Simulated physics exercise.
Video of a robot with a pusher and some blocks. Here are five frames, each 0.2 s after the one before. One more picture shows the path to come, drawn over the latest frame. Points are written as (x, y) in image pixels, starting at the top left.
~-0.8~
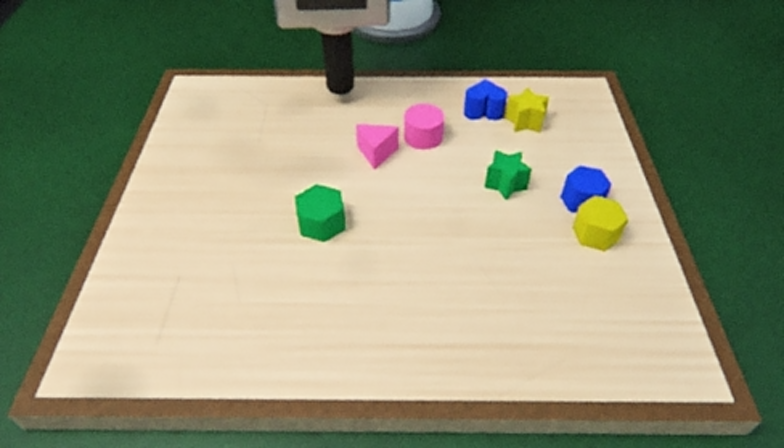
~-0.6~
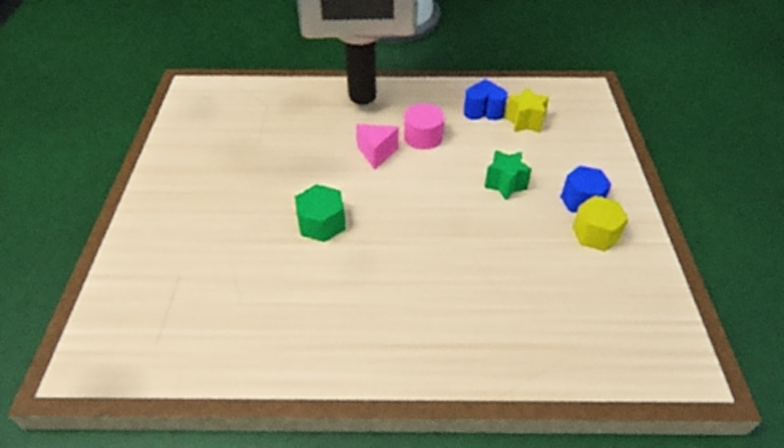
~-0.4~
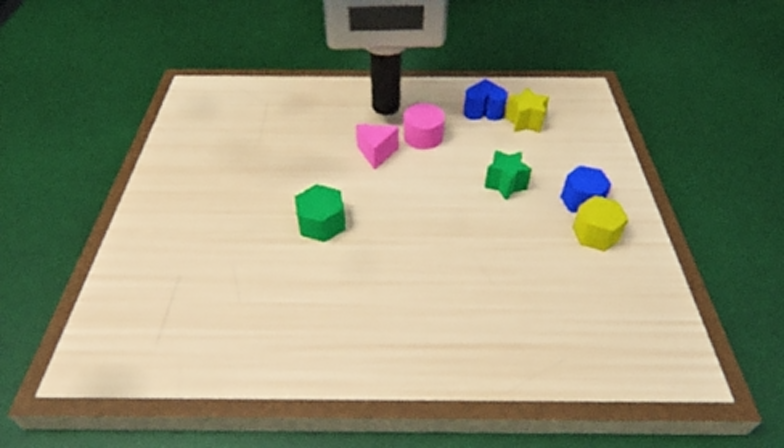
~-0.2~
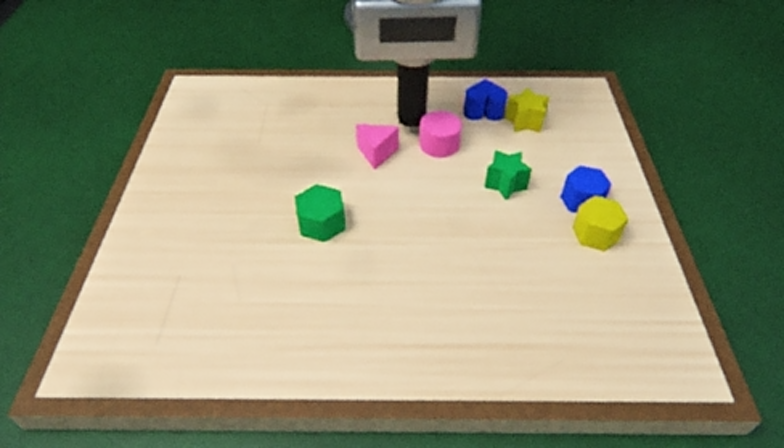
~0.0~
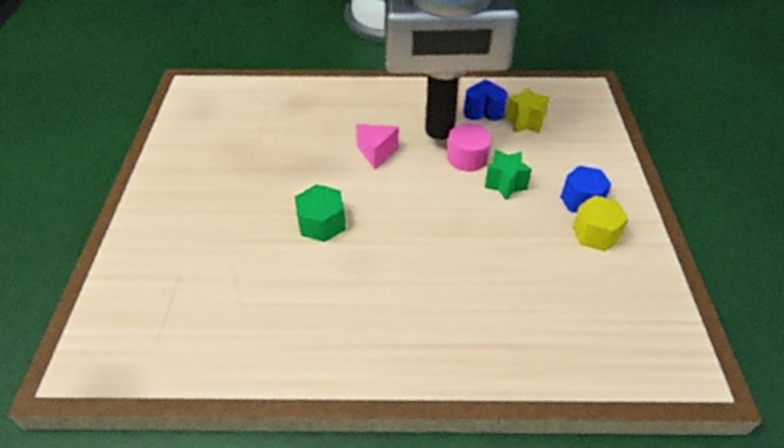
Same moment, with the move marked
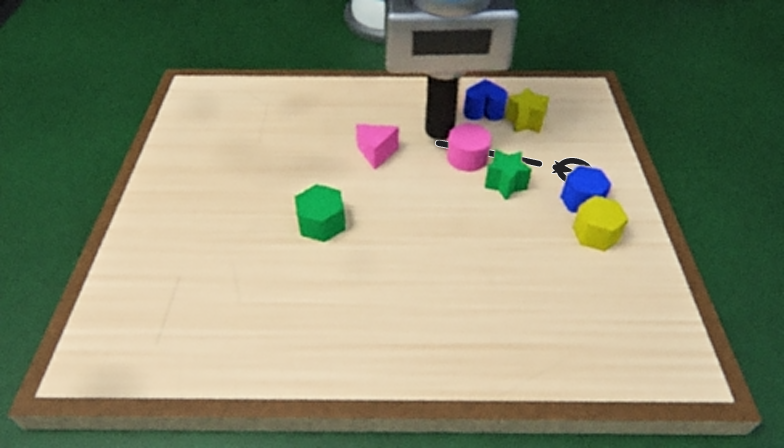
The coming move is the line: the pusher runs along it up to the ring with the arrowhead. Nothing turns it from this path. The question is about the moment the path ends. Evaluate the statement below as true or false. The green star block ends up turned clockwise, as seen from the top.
Verdict: True.
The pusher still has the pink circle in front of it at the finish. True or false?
The statement is false.
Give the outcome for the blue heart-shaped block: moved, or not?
At the moment the path ends, the blue heart-shaped block still stands where it did.
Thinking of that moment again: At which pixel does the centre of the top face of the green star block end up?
The top centre is at (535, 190).
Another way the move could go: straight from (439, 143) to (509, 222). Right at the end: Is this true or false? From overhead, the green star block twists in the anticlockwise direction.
The statement is false.
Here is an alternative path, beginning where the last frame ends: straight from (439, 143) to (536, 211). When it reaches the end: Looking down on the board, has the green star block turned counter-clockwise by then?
Final answer: No.
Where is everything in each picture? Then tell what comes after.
In the first frame, lower end of the pusher (341, 88), tops of blocks, pink circle (424, 115), blue heart-shaped block (487, 90), green star block (510, 163), blue hexagonal block (589, 179), yellow hexagonal block (604, 212).
In the second frame, pusher (363, 97), blocks as before.
In the third frame, pusher (386, 108), blocks as before.
In the fourth frame, pusher (412, 119), pink circle (441, 123).
In the fifth frame, pusher (439, 132), pink circle (470, 136), blue heart-shaped block (487, 90), green star block (510, 163), blue hexagonal block (589, 179), yellow hexagonal block (604, 212).
The drawn path runs from (439, 143) directly to (575, 171).
What follows on the original path. One third of the way, pusher (485, 140); pink circle (512, 150); green star block (528, 178), turned 35° clockwise.
Two thirds of the way, pusher (531, 150); pink circle (551, 164); green star block (536, 188), turned 95° clockwise.
At the end, pusher (579, 160); pink circle (565, 172); blue heart-shaped block not moved; green star block (535, 190), turned 110° clockwise; blue hexagonal block (606, 188), turned 25° anticlockwise; yellow hexagonal block (611, 219), turned 25° clockwise.
